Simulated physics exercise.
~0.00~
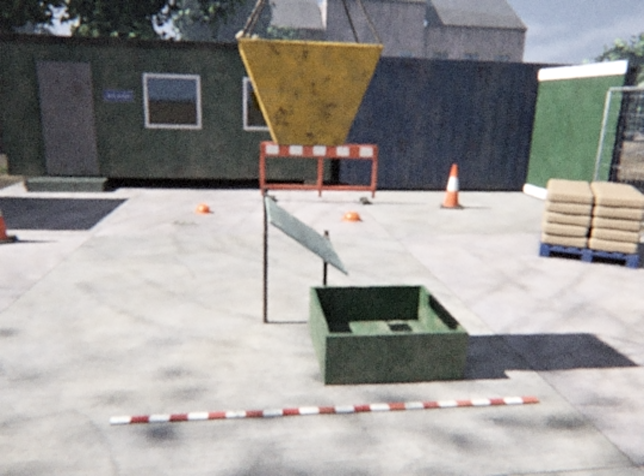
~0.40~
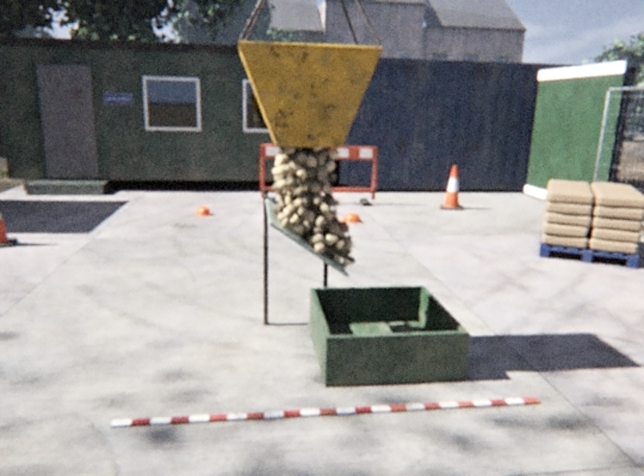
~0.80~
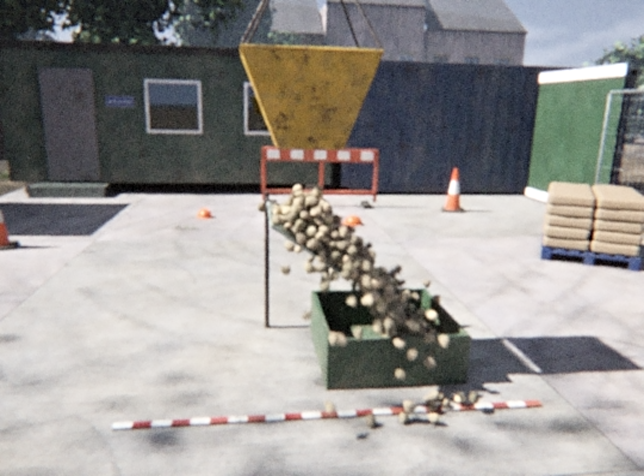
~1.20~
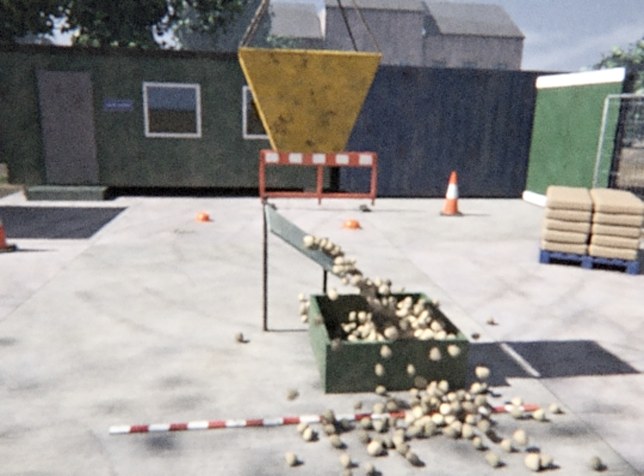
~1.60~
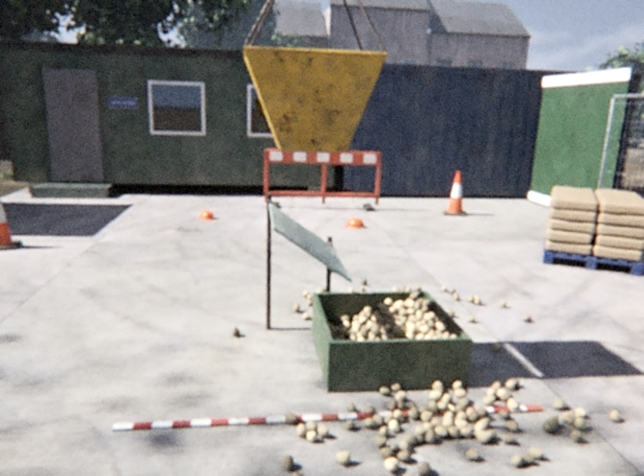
Rounded, pale stones drop in a thick column from the open bottom of a yellow hopper hanging above a paved yard. They strike a tilted steel slide and pour down it to the right, towards a green, open-topped bin. Many land inside, while others spill over the front and scatter around the red and white striped staff on the ground. The stream on the slide thins to a trickle, then clears. At the end most of the stones lie heaped in the bin, with a good share strewn in front and to the right and a few strays to the left.
